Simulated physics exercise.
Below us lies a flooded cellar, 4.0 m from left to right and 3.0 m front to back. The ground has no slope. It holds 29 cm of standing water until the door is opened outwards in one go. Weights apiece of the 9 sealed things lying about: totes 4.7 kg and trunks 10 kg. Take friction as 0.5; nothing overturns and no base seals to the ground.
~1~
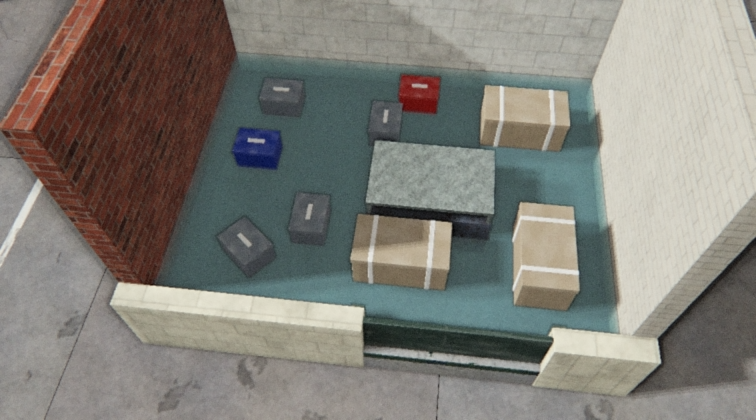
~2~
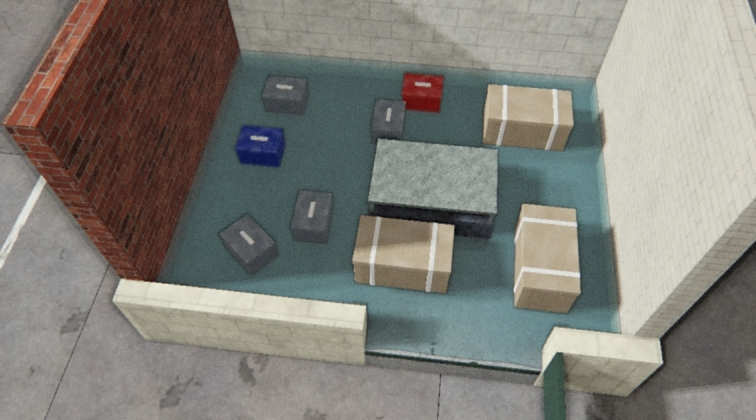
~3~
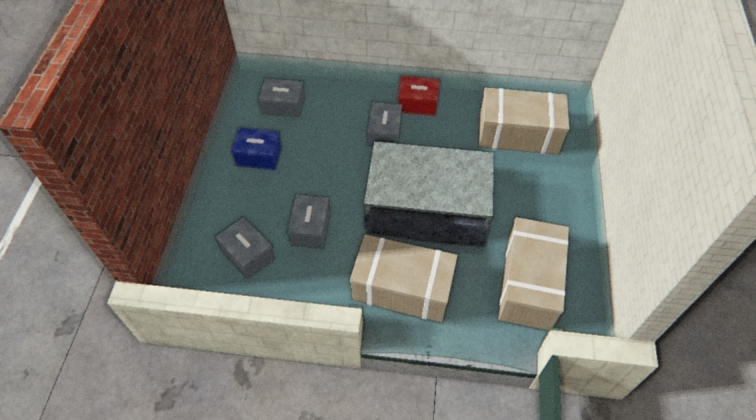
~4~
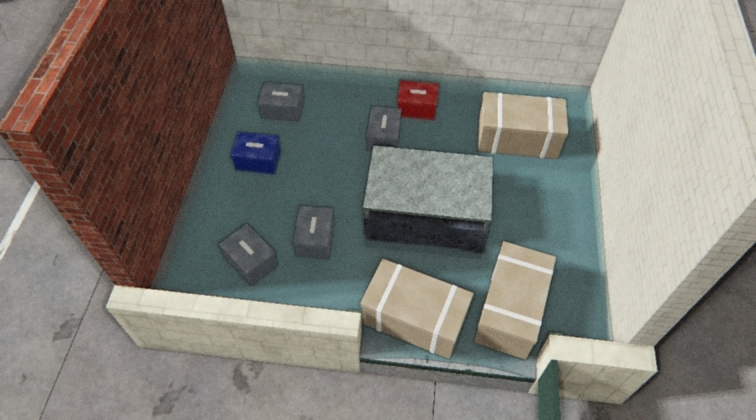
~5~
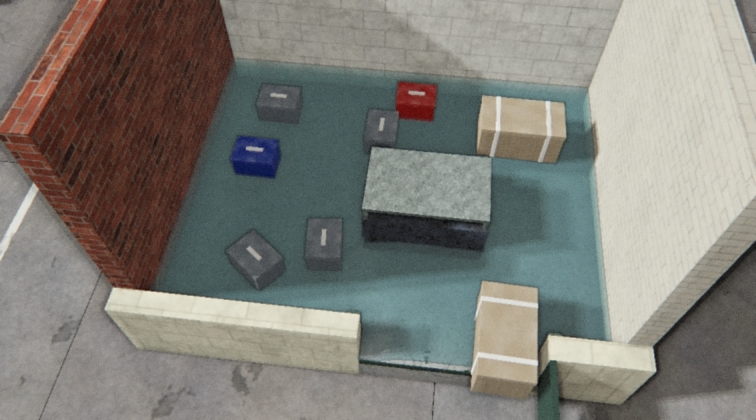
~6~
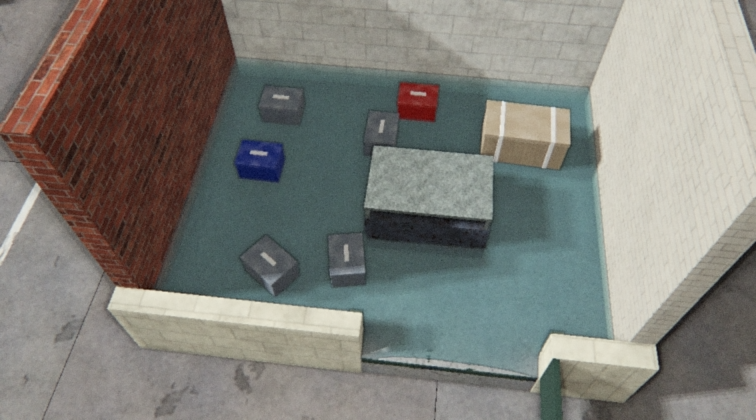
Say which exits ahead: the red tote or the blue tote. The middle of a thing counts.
First out is the blue one.
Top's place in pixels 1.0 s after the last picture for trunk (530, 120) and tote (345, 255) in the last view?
Near (546, 155) and (436, 316).
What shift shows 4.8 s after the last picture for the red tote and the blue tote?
Roughly 60 and 80 cm by then.
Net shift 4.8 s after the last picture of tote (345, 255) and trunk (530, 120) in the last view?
In that order: Gone out, 200 cm.
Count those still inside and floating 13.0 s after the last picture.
At that moment 3.
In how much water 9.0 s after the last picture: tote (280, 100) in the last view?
Roughly 12 cm.
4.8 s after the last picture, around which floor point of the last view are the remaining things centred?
Near (386, 200).
Then, 1.0 s after the last picture the red tote is near (424, 103), 0.1 m from its start, afloat; the blue tote is near (257, 176), 0.3 m from its start, afloat; 2 of 9 are out; 7 afloat.
Then, 4.8 s after the last picture the red tote is near (465, 122), 0.6 m from its start, afloat; the blue tote is near (281, 209), 0.7 m from its start, afloat; 4 of 9 are out; 5 afloat.
Then, 9.0 s after the last picture the red tote is near (534, 171), 1.4 m from its start, afloat; the blue tote is near (415, 334), 2.4 m from its start, afloat; 5 of 9 are out; 4 afloat.
Then, 13.0 s after the last picture the red tote is near (555, 300), 2.5 m from its start, afloat; the blue tote has gone out (9.2 s after the last picture); 6 of 9 are out; 3 afloat.
